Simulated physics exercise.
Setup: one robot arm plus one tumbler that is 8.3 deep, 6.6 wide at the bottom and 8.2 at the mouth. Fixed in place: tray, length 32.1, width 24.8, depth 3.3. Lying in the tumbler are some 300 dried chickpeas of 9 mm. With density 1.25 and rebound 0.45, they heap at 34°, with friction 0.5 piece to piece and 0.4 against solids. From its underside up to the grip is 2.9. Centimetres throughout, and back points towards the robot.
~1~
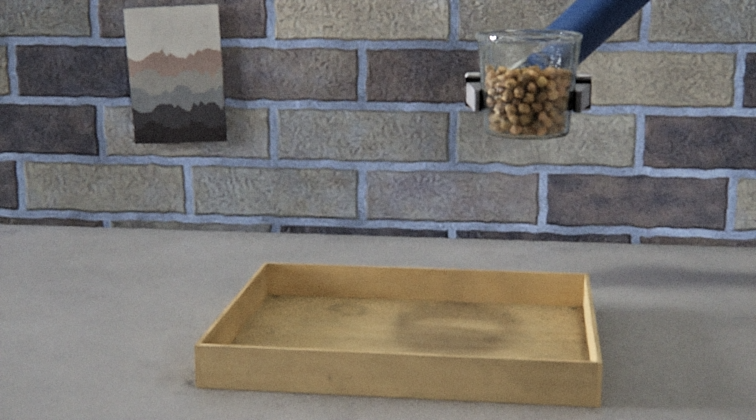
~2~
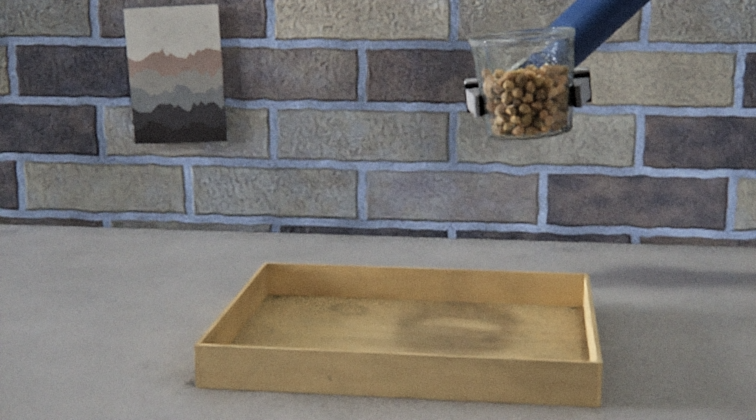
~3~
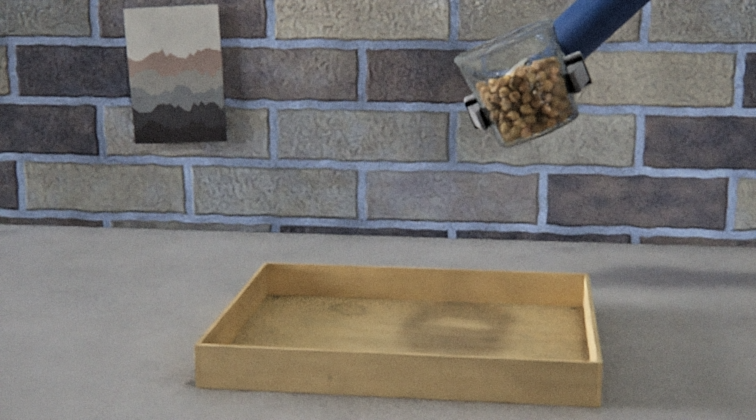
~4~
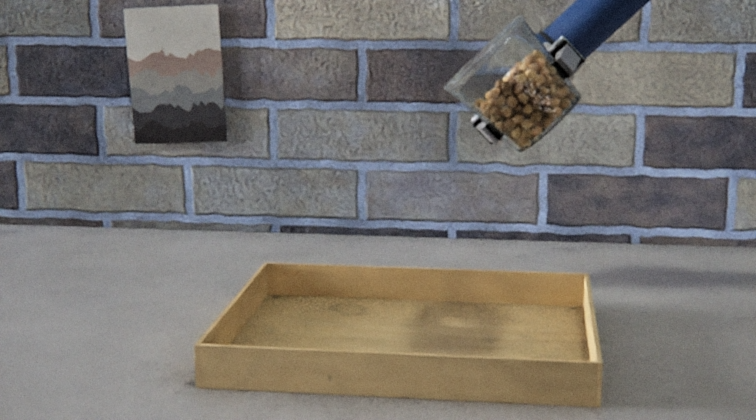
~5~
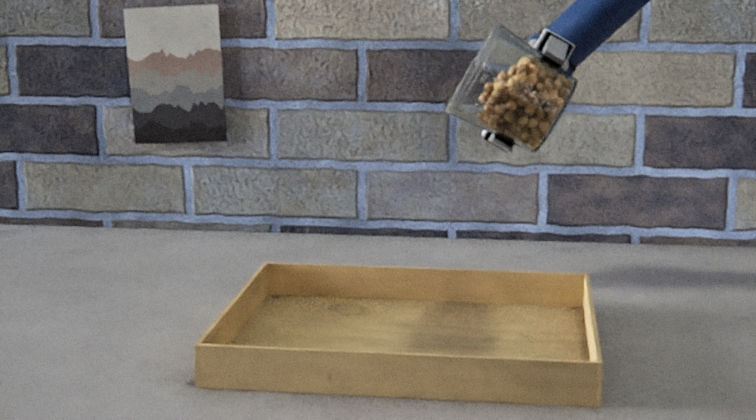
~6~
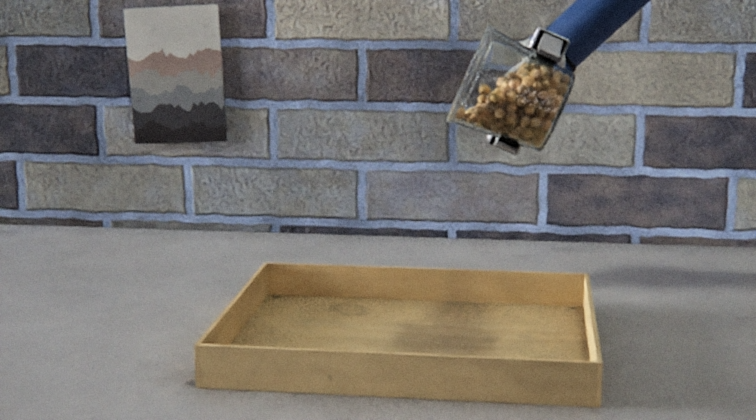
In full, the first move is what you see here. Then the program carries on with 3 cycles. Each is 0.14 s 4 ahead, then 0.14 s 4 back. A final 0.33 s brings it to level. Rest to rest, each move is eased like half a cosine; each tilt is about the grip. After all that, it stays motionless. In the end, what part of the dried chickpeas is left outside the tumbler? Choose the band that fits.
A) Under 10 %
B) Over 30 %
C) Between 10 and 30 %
B, over 30 %.
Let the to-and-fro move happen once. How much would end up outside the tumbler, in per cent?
It would come to about 20 %.
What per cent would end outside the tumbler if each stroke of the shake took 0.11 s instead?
That gives about 55 percent.
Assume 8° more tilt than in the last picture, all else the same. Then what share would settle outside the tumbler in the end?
About 65 %.
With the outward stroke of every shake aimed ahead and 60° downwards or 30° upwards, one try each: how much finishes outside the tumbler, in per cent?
Near 0 and 55 percent respectively.
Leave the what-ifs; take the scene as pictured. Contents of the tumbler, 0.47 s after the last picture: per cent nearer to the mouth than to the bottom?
Mouth half share: Roughly 55 %.
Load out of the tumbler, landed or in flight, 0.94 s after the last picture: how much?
Roughly 40 percent.
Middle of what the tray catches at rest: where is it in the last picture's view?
It lands close to (379, 333).
Then, 0.47 s later, tilted 67° forward, highest piece 24 above the table; 242 in the tumbler, 45 in the tray, 9 in flight or on a rim.
Then, 0.94 s later, tilted 54° forward, highest piece 23 above the table; 173 in the tumbler, 112 in the tray, 11 in flight or on a rim.
Then, 1.37 s later, level, highest piece 25 above the table; 173 in the tumbler, 123 in the tray.
Then, 2.42 s later, level, highest piece 25 above the table; 173 in the tumbler, 123 in the tray.
At rest, 173 in the tumbler, 123 in the tray. That is 42 % outside the tumbler.
